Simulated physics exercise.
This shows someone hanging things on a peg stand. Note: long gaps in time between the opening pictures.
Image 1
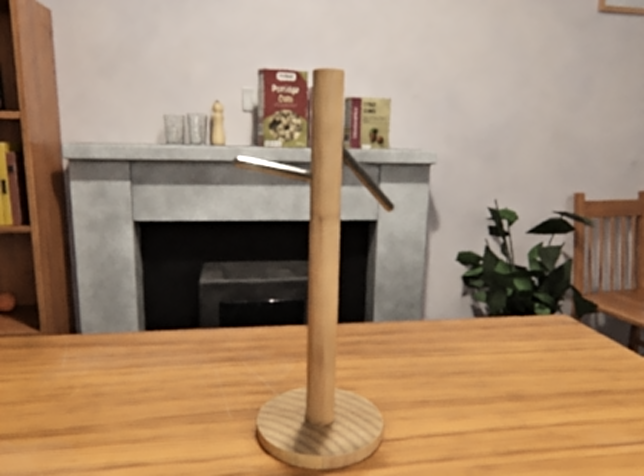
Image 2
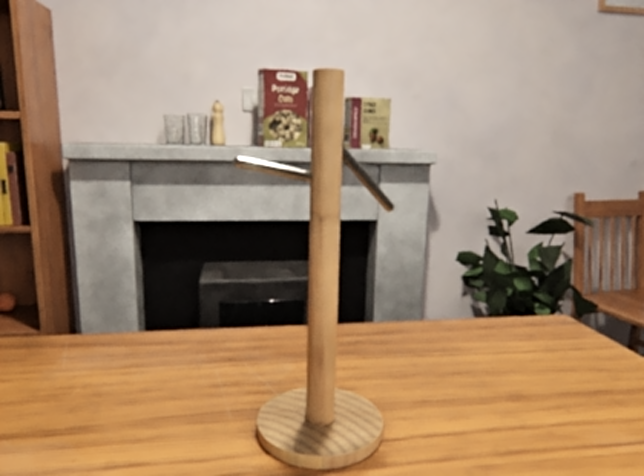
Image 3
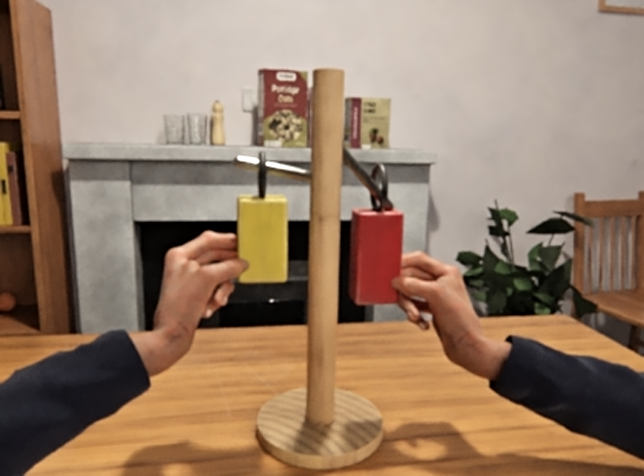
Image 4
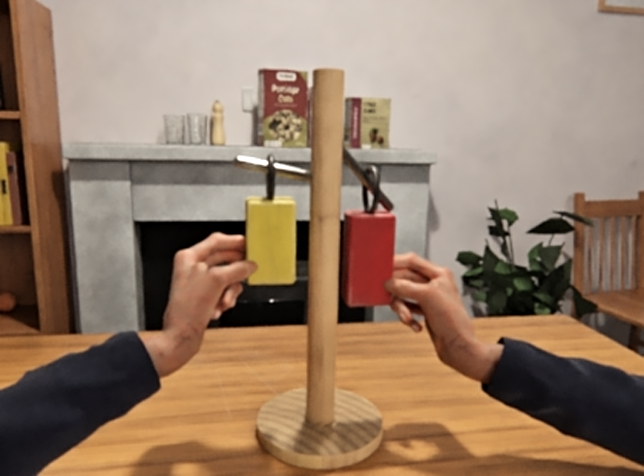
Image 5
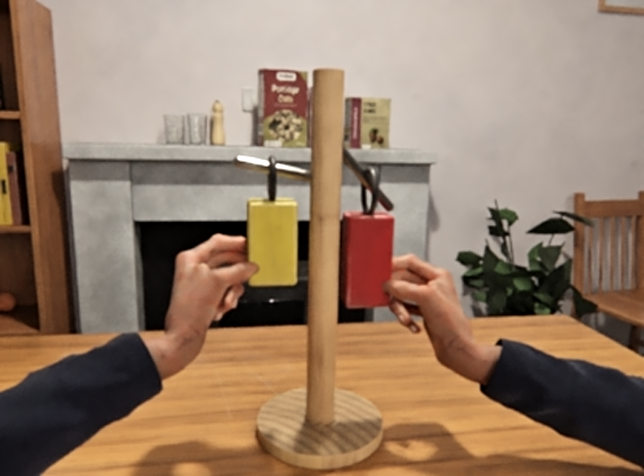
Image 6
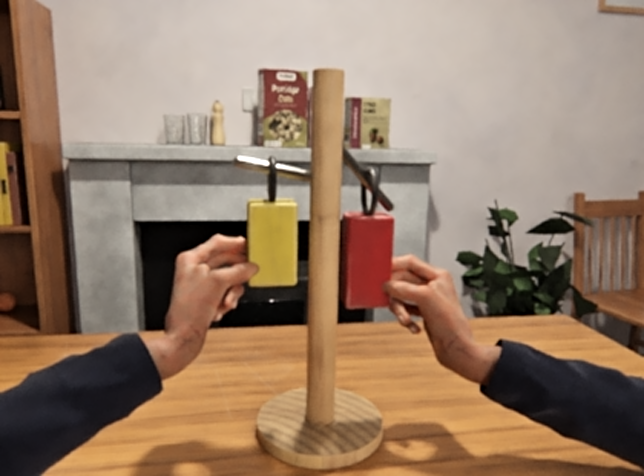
Two hands in dark sleeves reach in from either side over a wooden table, seen from the front in a room with a grey fireplace, a bookcase and a leafy plant. A wooden peg stand with two slanting pegs stands centrally, at first alone, then with a yellow pouch left and a red one right. The hands shift the looped pouches slightly inward along the pegs, still gripping them, while the camera stays still.
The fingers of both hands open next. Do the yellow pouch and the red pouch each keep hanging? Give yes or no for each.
Yellow pouch - yes, red pouch - no.
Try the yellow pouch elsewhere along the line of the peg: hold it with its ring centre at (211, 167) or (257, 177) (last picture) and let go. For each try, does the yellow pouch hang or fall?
In order, it plunges down and then it does not move.
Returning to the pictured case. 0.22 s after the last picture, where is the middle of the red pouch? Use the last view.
Its middle is close to (399, 341).
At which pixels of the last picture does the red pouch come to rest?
About (471, 398).
Then, 0.22 s after the last picture, yellow pouch at rest near (277, 222); red pouch falling near (399, 341).
At rest, the yellow pouch stays on its peg, near (285, 224); the red pouch falls off, near (471, 398).
